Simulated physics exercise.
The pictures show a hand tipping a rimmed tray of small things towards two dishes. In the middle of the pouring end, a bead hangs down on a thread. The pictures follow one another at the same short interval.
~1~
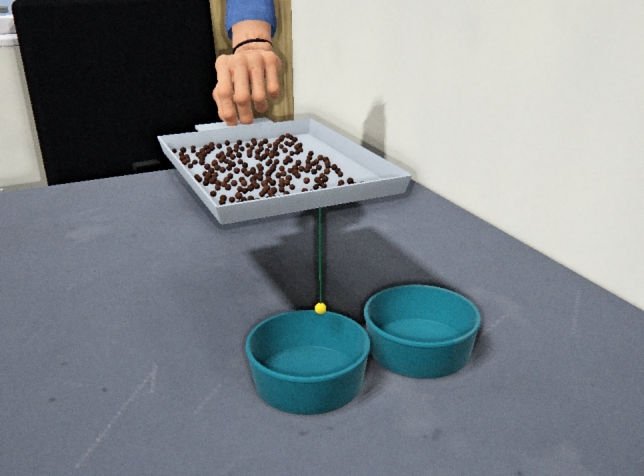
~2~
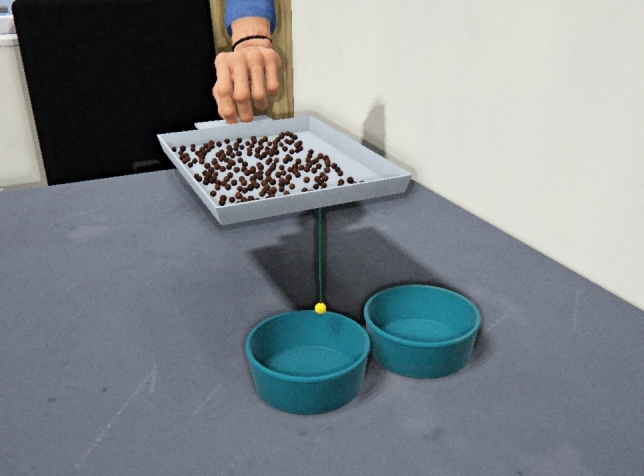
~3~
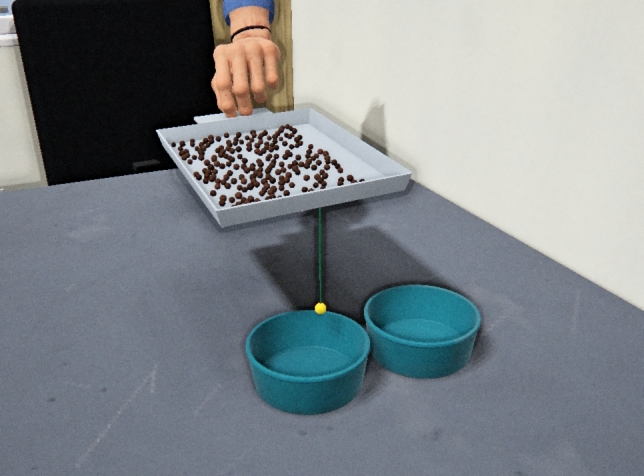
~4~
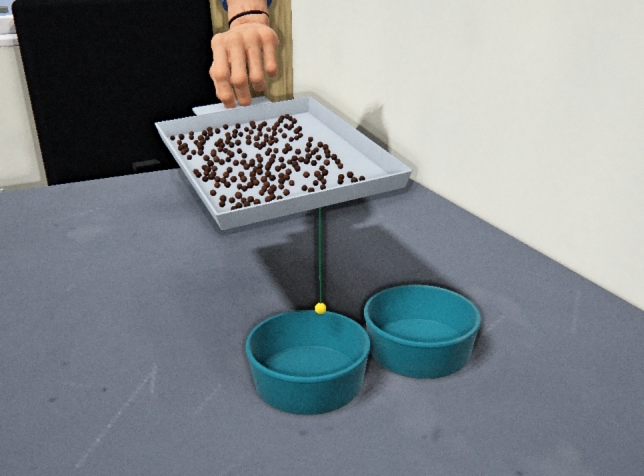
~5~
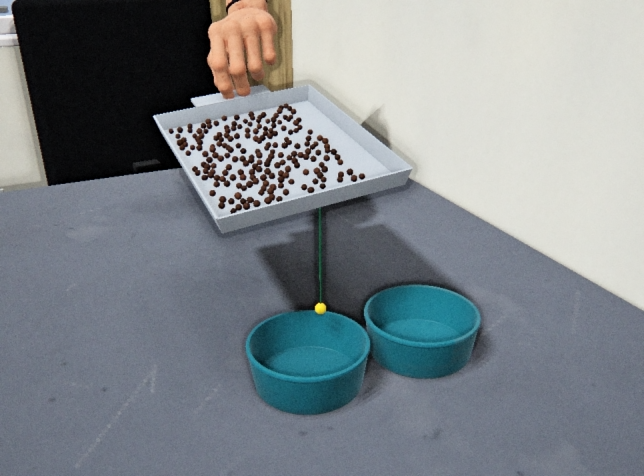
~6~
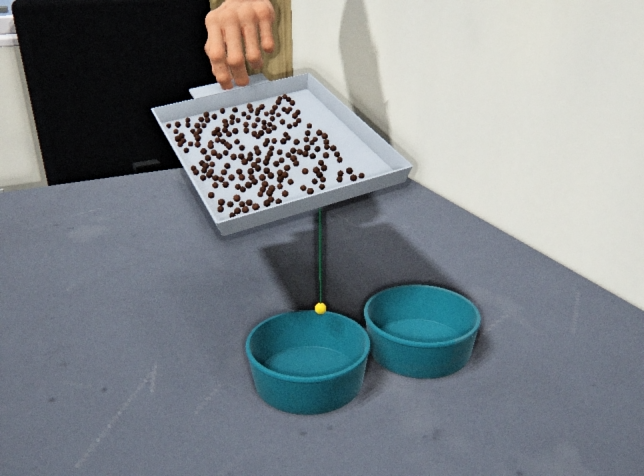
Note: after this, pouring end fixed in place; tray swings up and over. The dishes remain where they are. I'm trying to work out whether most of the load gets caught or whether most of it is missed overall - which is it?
Most of it gets missed.
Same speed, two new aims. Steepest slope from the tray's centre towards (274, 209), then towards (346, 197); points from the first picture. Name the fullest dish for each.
Outcome by order - one: Left side; two: Right side.
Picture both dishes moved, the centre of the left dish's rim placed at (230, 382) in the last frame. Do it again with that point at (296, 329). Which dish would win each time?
One: The left-side dish. Two: The left-side dish.
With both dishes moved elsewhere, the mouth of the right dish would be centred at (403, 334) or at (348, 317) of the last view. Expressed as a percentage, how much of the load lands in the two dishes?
It works out to 50 percent and then 100 percent.
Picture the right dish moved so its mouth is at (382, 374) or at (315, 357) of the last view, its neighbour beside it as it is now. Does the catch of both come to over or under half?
Well, a minority share the first time and a minority share the next.
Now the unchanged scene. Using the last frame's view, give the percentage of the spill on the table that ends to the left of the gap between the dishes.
Looks like close to 100 per cent of it.
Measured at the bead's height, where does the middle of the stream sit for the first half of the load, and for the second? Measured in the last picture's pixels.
The first part passes (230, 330); everything after passes (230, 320).
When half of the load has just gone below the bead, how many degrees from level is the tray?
90 degrees.
Soon after the last picture, tray tipped steeply; nearly all on the tray; a stray few in the left dish; a stray few outside both; a stray few in the air.
A little later, tray tipped right over; a small part on the tray; about a quarter in the left dish; about two thirds outside both; a small part in the air.
Later still, tray tipped past a quarter turn; about a quarter in the left dish; most outside both.
At rest, tray tipped past a quarter turn; about a quarter in the left dish; none in the right dish; most outside both.
